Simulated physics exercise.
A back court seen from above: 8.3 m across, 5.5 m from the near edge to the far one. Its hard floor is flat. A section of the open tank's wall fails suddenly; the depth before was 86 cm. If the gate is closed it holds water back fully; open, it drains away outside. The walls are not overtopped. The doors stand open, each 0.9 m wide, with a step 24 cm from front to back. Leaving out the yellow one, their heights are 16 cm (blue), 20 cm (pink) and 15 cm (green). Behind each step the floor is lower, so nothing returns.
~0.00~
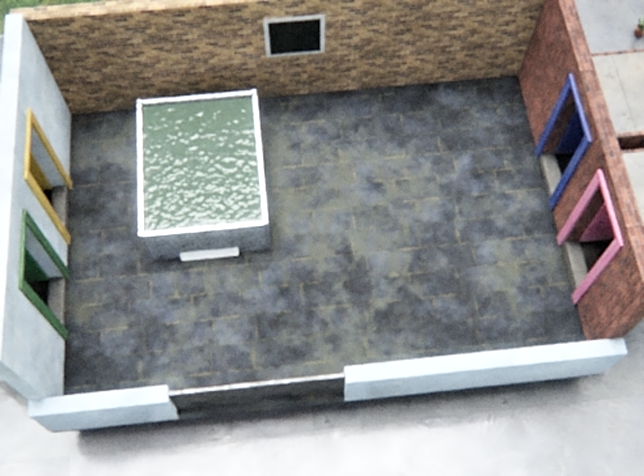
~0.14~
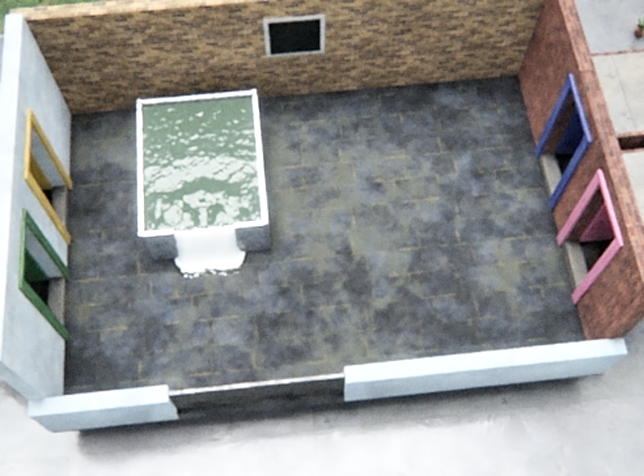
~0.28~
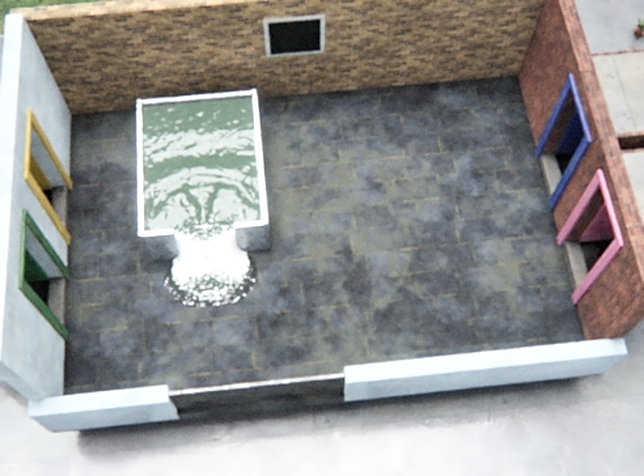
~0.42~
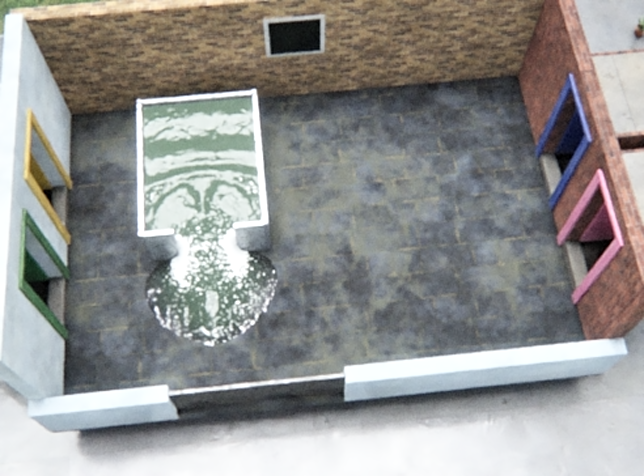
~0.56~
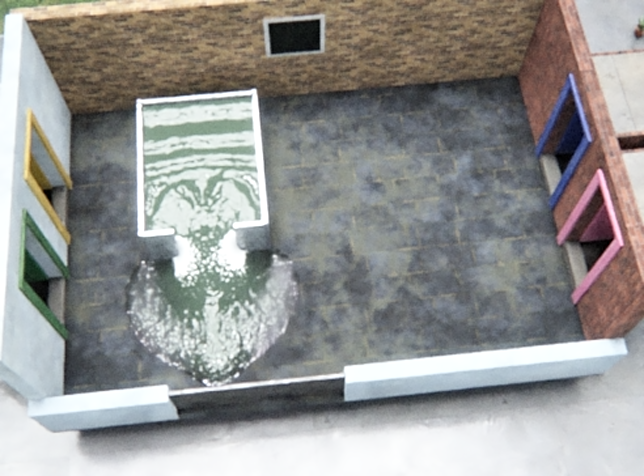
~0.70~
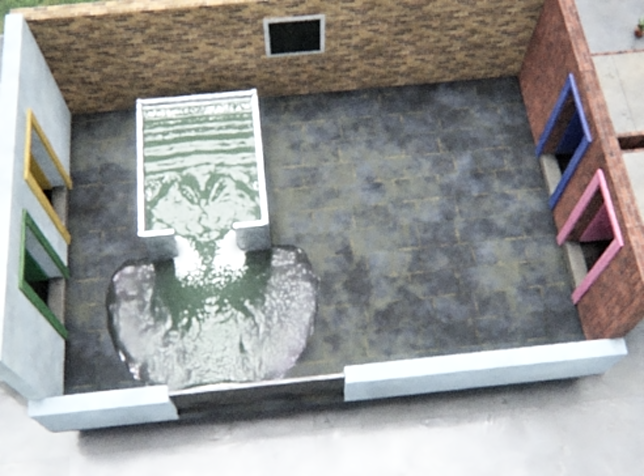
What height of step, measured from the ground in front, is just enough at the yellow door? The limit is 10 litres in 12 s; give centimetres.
About 14.5 cm.
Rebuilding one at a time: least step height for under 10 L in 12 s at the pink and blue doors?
About 15 cm at pink and 8.5 cm at blue.
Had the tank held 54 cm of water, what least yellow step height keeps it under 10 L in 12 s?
About 8.0 cm.
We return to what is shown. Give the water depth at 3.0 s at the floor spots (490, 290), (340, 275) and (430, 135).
In that order: 5, 0 and 0 cm.
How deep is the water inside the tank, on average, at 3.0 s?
Roughly 43 cm on average.
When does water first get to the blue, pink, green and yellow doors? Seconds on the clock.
Blue 3.8 s, pink 2.8 s, green 1.2 s, yellow 2.8 s.
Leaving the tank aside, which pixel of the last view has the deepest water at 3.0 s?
At about (75, 410).
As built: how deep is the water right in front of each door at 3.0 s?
In cm: Blue 0, pink 8, green 13, yellow 5.
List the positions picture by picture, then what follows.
In the first picture, still water, 86 cm deep, in the open tank at (201, 163); the yellow door at (51, 184) is dry.
In the second picture, water pours out at (208, 243) and has run 0.4 m, to (187, 273); about 13 cm deep outside, 86 cm at the back.
In the third picture, the front is at (200, 302), 0.9 m from the gap at (208, 244); 1.0 m2 of floor is wet, 86 cm left at the back.
In the fourth picture, the gap is at (209, 244), the front 1.6 m out at (209, 340); the back of the open tank holds 86 cm.
In the fifth picture, water pours out at (209, 244) and has run 2.2 m, to (211, 380); about 6 cm deep outside, 84 cm at the back.
In the sixth picture, water pours out at (209, 244) and has run 2.5 m, to a hidden place; about 5 cm deep outside, 77 cm at the back; 1.7 m in a straight line remain to the yellow door at (51, 184).
After 1.4 s water covers 25 % of the floor, deepest (52 cm) near (208, 258); it has not reached the yellow door.
After 3.0 s water covers 45 % of the floor, deepest (38 cm) near (75, 410); 5 cm at the yellow door, 0 litres in over its 17 cm step.
After 12.0 s water covers 100 % of the floor, deepest (16 cm) near (214, 361); 13 cm at the yellow door, 1 litre in over its 17 cm step.
At the yellow door as built, the water arrived by 2.9 s and peaked near 18 cm at 8.4 s.
Run again over the same 12 s with other heights there, 34 litres in over 12 cm, 2 litres over 16.5 cm. The limit of 10 litres is kept from about 14.5 cm up.
